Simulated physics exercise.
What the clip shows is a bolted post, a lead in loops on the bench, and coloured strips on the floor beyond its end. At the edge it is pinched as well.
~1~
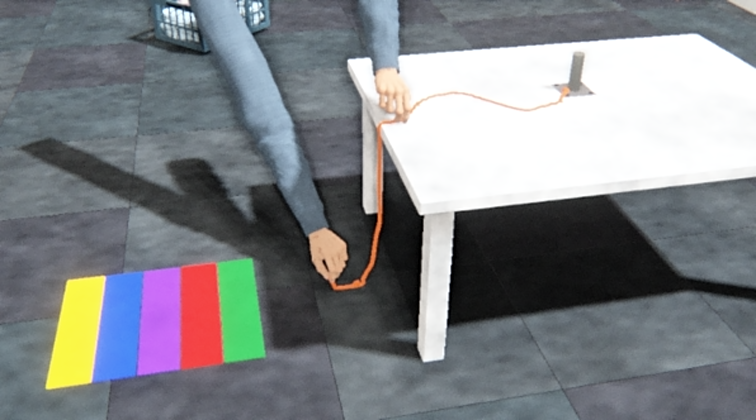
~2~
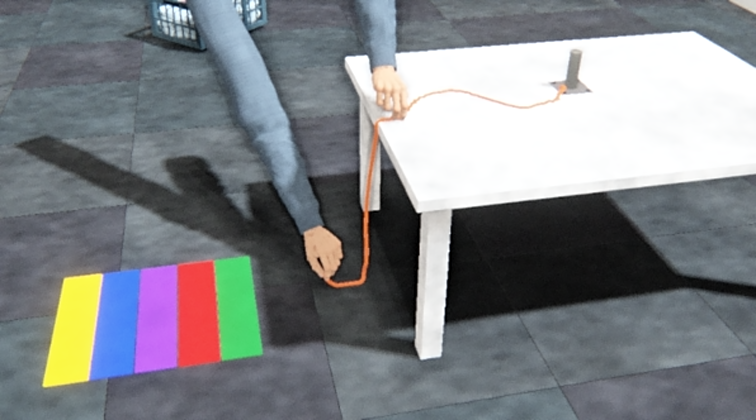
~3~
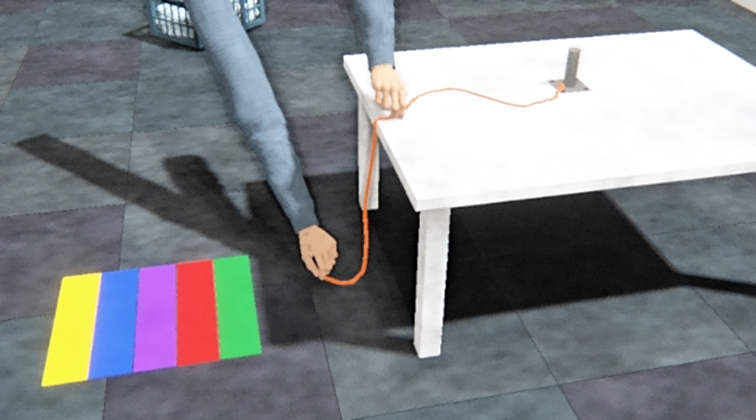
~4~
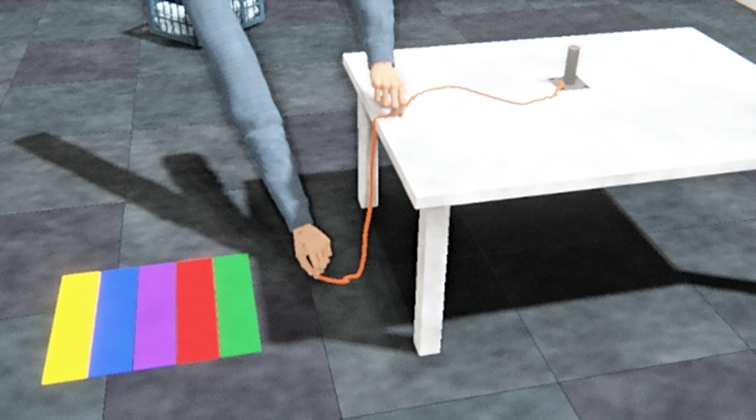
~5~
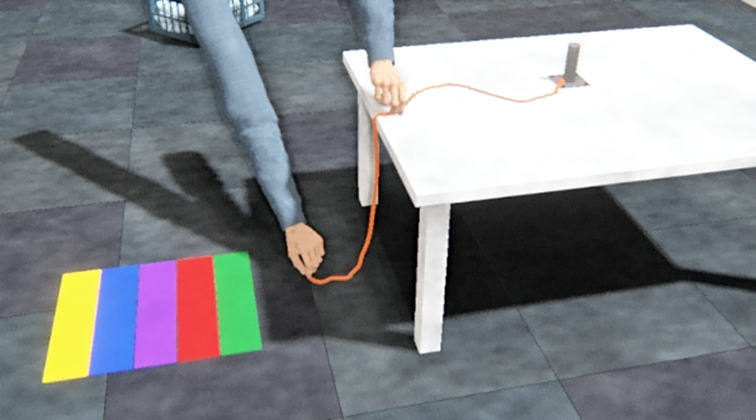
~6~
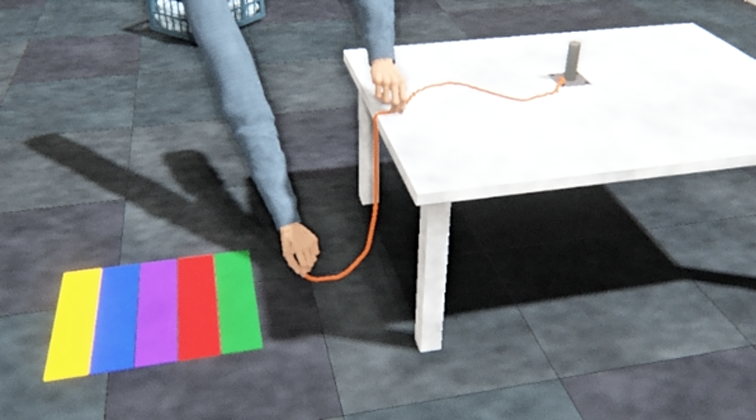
On a dark tiled floor beside a white table, one hand pinches an orange cord at the table's edge while the other holds its hanging end near five coloured strips. The lower hand moves slightly left and a little upward, drawing the cord's end nearer the green strip, while the upper hand stays put.
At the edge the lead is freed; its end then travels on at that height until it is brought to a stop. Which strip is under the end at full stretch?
The blue strip.
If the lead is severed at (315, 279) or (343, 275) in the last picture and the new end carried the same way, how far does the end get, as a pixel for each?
In turn, (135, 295) for the first and (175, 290) for the second.
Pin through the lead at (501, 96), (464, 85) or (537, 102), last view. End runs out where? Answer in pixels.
First try (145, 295), second try (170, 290), third try (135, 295).
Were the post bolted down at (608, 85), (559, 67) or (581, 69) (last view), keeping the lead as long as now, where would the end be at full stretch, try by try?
(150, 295), (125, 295) and (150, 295), roughly.
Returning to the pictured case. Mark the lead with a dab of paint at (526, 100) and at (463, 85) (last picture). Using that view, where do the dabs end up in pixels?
They end up at (493, 90) and (429, 99).
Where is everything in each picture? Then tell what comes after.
In the first frame, end (330, 278); green (243, 339); red (201, 345); purple (159, 351); blue (116, 357); yellow (72, 364).
In the second frame, end (325, 276); lead through (554, 100) (485, 98) (419, 98) (378, 125) (367, 201) (366, 265).
In the third frame, end (320, 275).
In the fourth frame, end (314, 274); lead through (552, 96) (483, 95) (417, 94) (376, 122) (371, 198) (363, 261).
In the fifth frame, end (306, 273).
In the sixth frame, end (301, 272); lead through (553, 92) (484, 91) (418, 91) (377, 118) (376, 194) (361, 257).
Soon after, end near (171, 290); over purple.
Then, end near (133, 295); over blue.
At full stretch, end near (110, 298); over blue. Over blue.
